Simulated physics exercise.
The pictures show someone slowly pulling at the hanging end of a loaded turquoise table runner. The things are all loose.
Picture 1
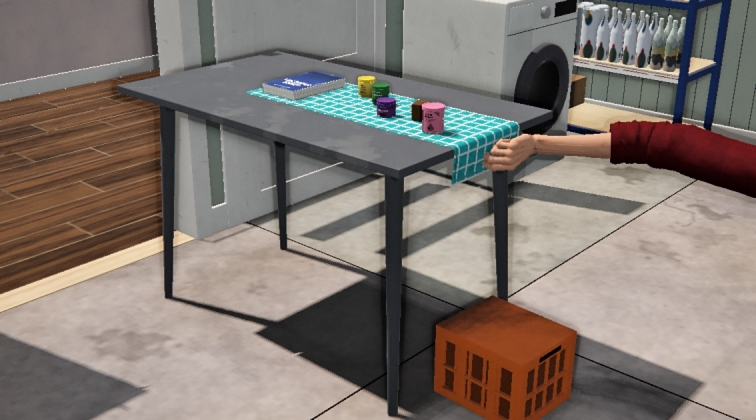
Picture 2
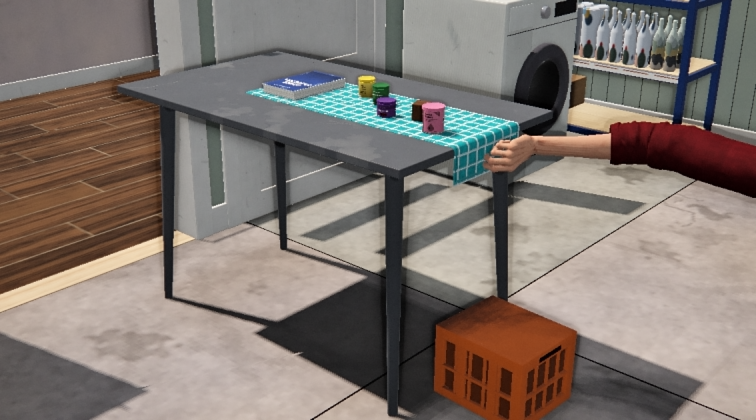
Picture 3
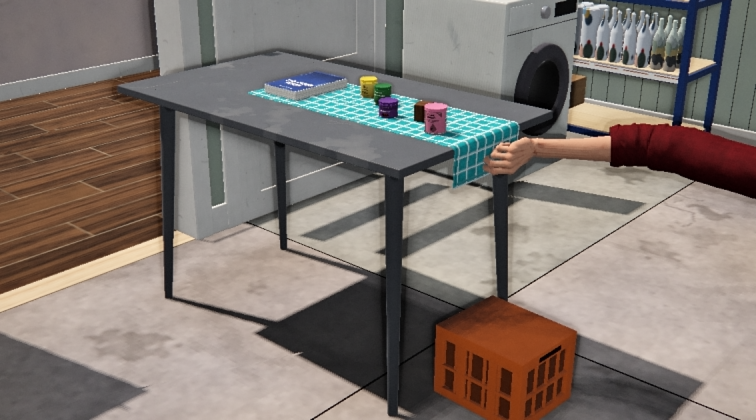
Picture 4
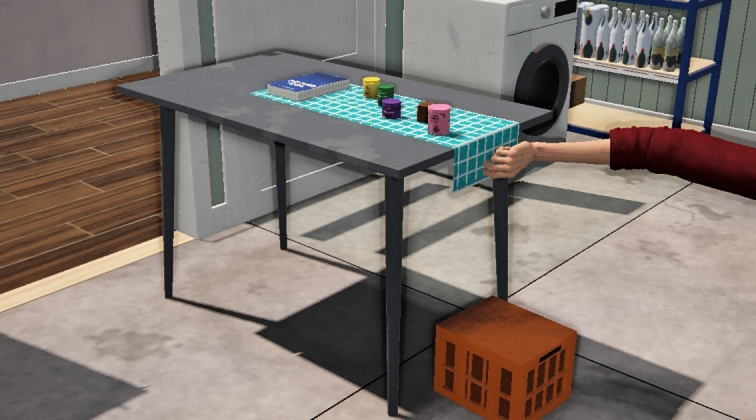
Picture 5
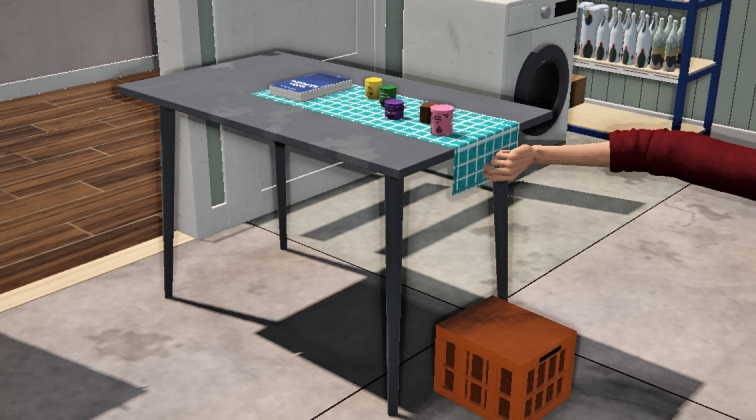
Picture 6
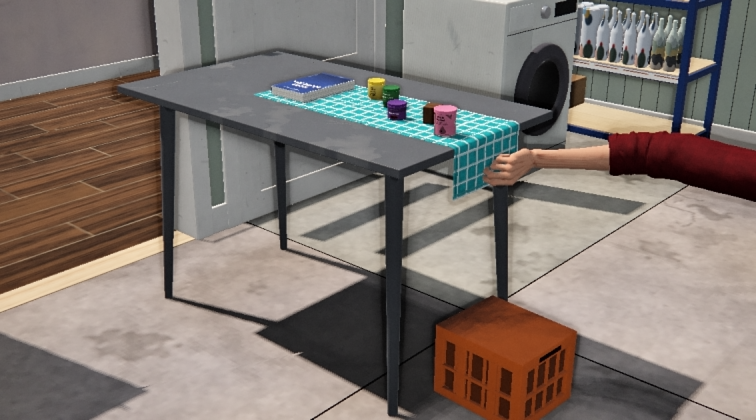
On a grey table, a hand slowly pulls a turquoise runner, shifting its objects slightly right.
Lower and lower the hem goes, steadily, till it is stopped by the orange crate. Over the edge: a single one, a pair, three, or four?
So in the end, the top is short four items, that's it.
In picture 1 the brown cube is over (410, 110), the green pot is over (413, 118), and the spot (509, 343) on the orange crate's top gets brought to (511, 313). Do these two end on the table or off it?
The brown cube? Lost. The green pot? Lost.
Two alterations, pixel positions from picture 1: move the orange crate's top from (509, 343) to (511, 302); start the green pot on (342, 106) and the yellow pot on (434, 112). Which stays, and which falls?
In the end the green pot is still on top and the yellow pot is no longer on top.
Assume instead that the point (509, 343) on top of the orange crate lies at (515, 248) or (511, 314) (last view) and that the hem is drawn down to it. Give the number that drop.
In that event, 1 and 3.
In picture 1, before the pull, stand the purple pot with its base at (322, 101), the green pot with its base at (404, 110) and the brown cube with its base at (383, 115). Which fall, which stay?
Outcome: Purple pot stays aboard, green pot falls away, brown cube falls away.
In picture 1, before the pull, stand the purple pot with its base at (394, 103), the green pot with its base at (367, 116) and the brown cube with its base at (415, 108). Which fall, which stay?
The purple pot? It tips off. The green pot tips off, and the brown cube tips off.
Soon after, hem near (484, 245); pink can gone.
Then, hem near (483, 302); pink can, brown cube and purple pot gone.
At rest, hem on the crate; pink can, brown cube, purple pot and green pot gone. The answer is four.
